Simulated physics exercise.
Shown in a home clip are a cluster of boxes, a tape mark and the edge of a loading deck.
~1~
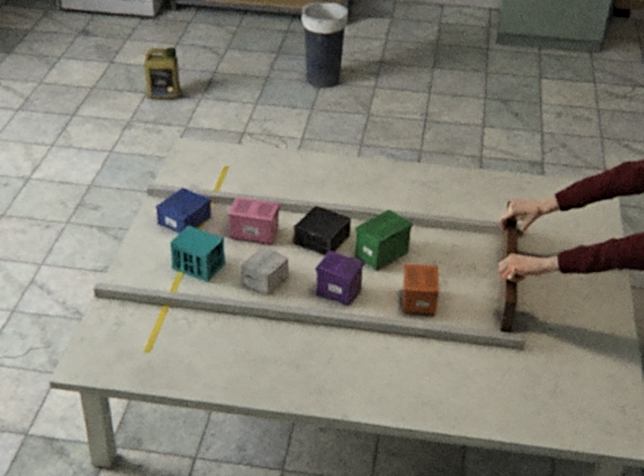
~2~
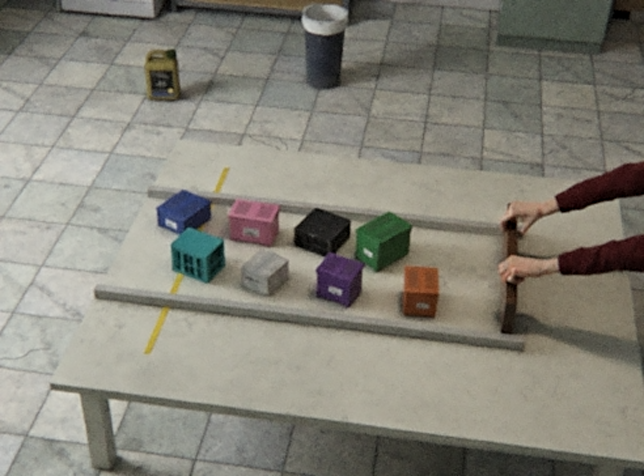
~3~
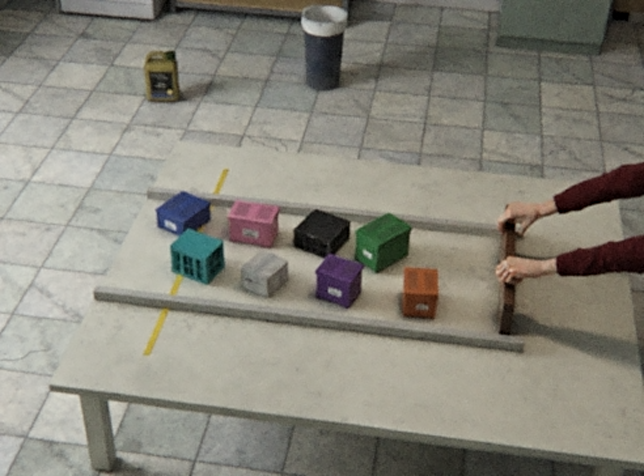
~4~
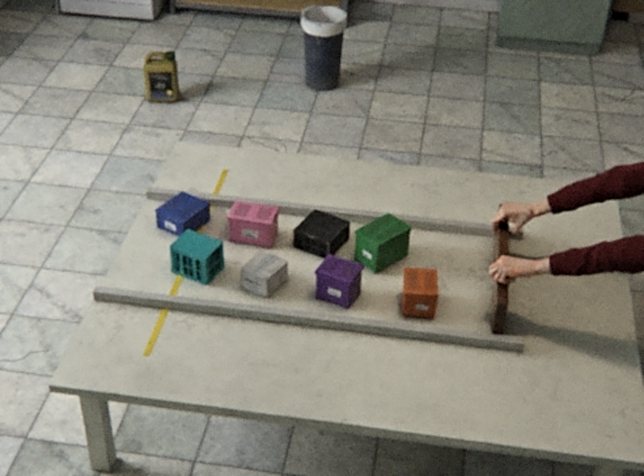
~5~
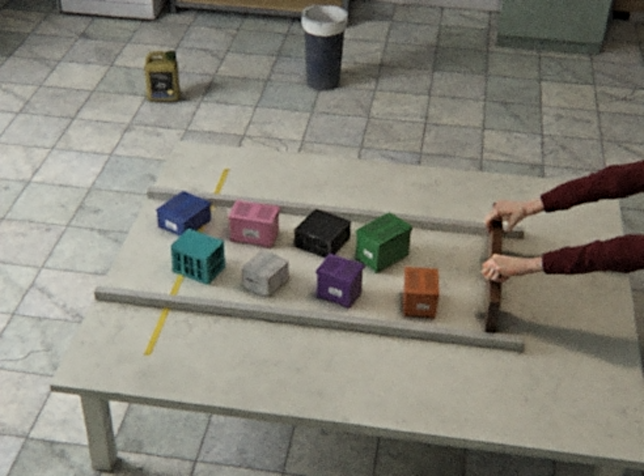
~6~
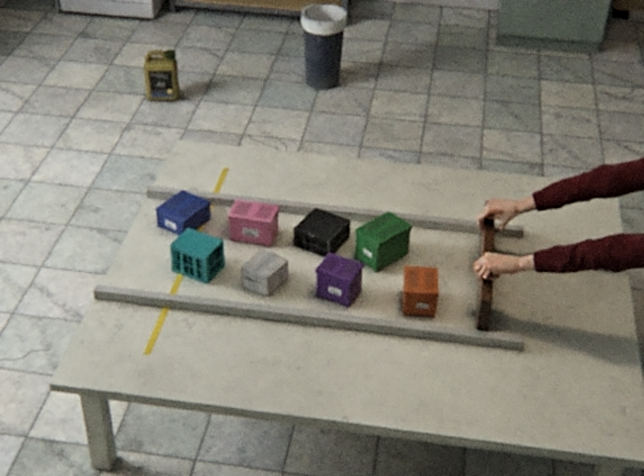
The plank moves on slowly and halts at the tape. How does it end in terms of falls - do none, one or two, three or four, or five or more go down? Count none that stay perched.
The ones going over the edge come to either three or four, I'd say.
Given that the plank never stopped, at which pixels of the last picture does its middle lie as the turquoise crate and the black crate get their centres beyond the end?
At (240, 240) for the turquoise crate; at (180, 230) for the black crate.
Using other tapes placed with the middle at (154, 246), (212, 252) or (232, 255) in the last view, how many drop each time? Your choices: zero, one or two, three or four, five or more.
Going one by one, the answers are five or over, 3 or 4 and 1 or 2.
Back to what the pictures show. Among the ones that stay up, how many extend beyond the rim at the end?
It comes to 1.
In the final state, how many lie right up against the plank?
Number in contact with it: 2.
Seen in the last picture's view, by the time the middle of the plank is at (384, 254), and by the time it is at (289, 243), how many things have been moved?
Answer - first 3, then 8.
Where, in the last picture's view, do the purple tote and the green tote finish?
Purple tote: (127, 262); green tote: (178, 227).
A little later, none off yet; blue tote at rest near (184, 214); turquoise crate at rest near (198, 256); pink tote at rest near (254, 223).
Next, none off yet; blue tote at rest near (184, 214); turquoise crate shifted a little near (190, 254); pink tote shifted about its own width near (226, 222).
Later still, none off yet; blue tote tilted a little near (119, 211); turquoise crate shifted well along near (127, 239); pink tote shifted well along near (156, 216).
When it is over, the number that fall off is three or four; down, white parcel, pink tote, turquoise crate and blue tote.
